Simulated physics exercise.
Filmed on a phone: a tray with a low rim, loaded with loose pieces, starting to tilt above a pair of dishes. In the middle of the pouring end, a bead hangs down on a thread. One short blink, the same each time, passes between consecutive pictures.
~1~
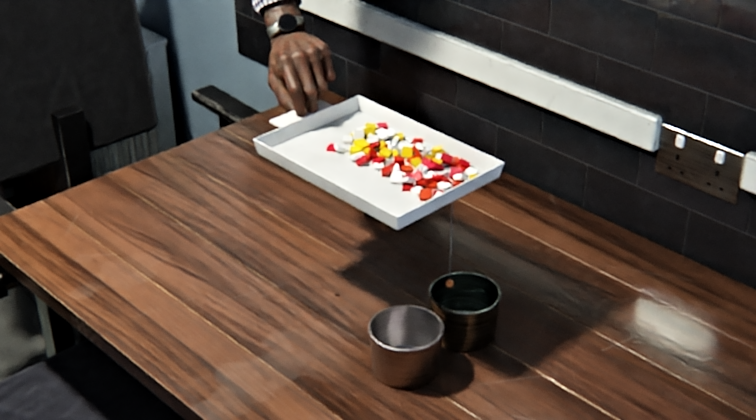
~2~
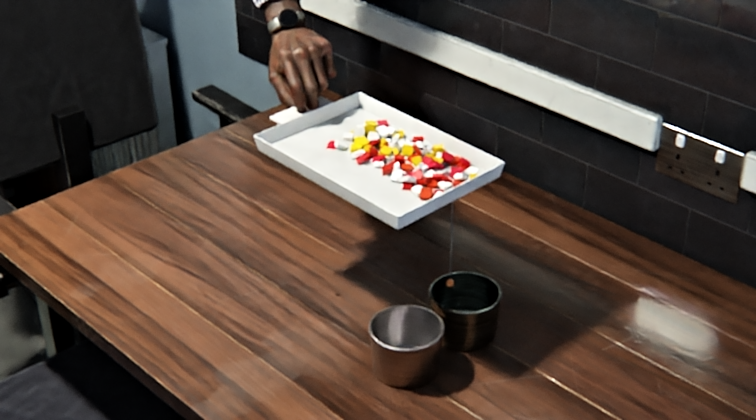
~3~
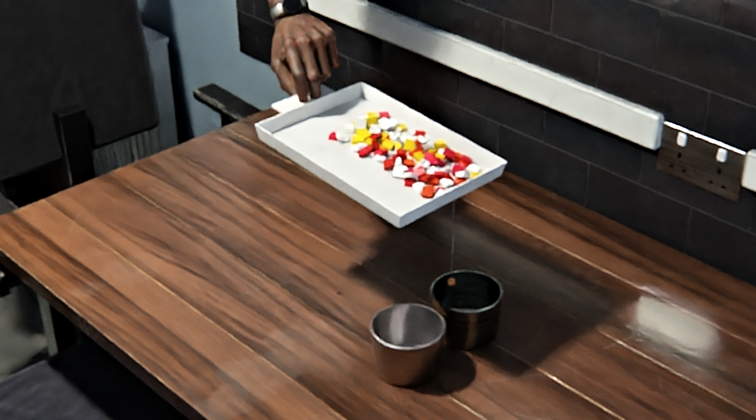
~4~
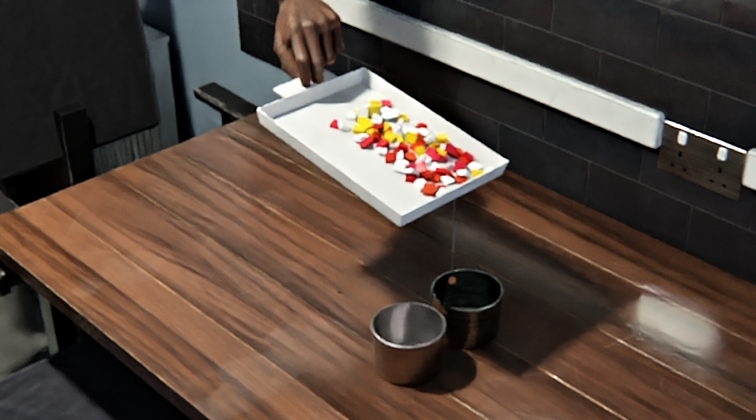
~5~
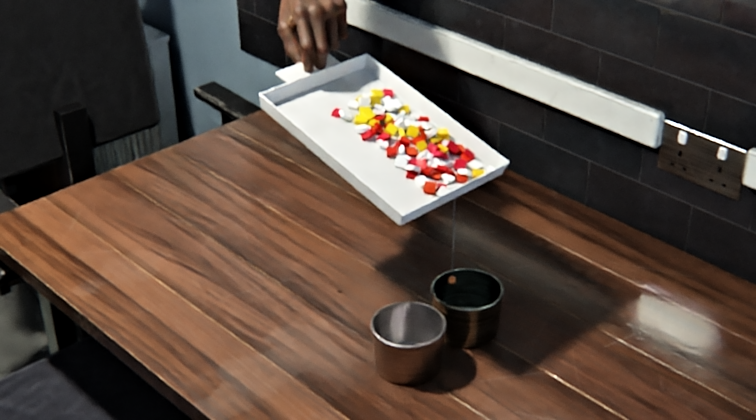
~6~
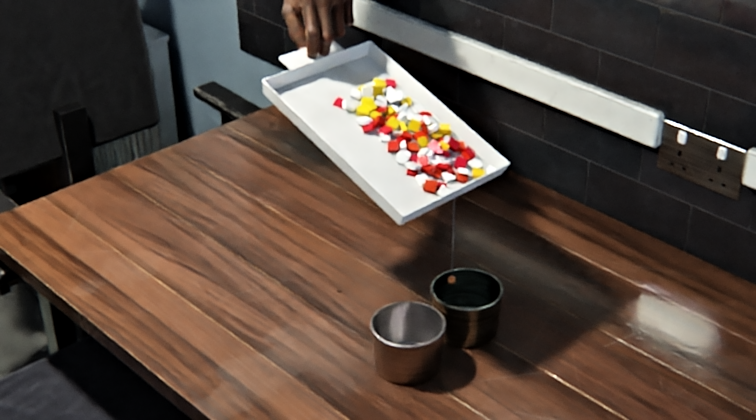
At a wooden table beside a dark tiled wall, a hand holds a white tray of red, yellow and white pieces above two small metal dishes, then gradually raises the tray's far end while the pieces stay bunched together.
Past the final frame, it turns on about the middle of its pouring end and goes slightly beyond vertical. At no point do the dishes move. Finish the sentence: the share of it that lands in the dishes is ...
... below one half.
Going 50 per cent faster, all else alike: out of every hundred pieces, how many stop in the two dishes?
That works out at some 20 per cent.
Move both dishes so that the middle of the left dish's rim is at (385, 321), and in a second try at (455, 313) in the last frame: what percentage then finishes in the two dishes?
Roughly 0 per cent, and 70 per cent.
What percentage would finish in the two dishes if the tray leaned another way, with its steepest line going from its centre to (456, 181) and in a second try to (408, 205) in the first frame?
Case one near 20 %; case two near 60 %.
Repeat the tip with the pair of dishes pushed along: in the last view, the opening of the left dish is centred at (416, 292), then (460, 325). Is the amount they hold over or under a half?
One: The smaller part. Two: Above a half.
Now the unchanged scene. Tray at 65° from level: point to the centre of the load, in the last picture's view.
Near (469, 174).
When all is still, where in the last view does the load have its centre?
Once it all stops, the middle lies near (506, 340).
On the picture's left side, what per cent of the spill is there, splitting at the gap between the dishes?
About 0 percent.
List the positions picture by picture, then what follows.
In the first picture, corners of the pouring end at (398, 214) and (500, 162), level; middle of the load at (414, 160), mosaic tiles; left dish at (432, 360); right dish at (490, 323); bead on its thread at (450, 284).
In the second picture, corners of the pouring end at (398, 214) and (500, 162), level; middle of the load at (415, 159).
In the third picture, corners of the pouring end at (400, 213) and (502, 161), tipped barely, level across its low end; middle of the load at (416, 154).
In the fourth picture, corners of the pouring end at (402, 212) and (504, 161), tipped a little, level across its low end; middle of the load at (418, 147).
In the fifth picture, corners of the pouring end at (403, 212) and (505, 161), tipped a little, level across its low end; middle of the load at (419, 142).
In the sixth picture, corners of the pouring end at (404, 212) and (506, 162), tipped clearly, level across its low end; middle of the load at (420, 137); left dish at (434, 356); right dish at (492, 320).
Soon, tray tipped steeply; nearly all on the tray; a stray few in the air.
A while on, tray tipped past a quarter turn; about two thirds on the tray; a small part in the right dish; about a third outside both; a stray few in the air.
Towards the end, tray tipped past a quarter turn; a stray few in the left dish; about a quarter in the right dish; most outside both.
Finally, tray tipped past a quarter turn; a stray few in the left dish; about a quarter in the right dish; most outside both.
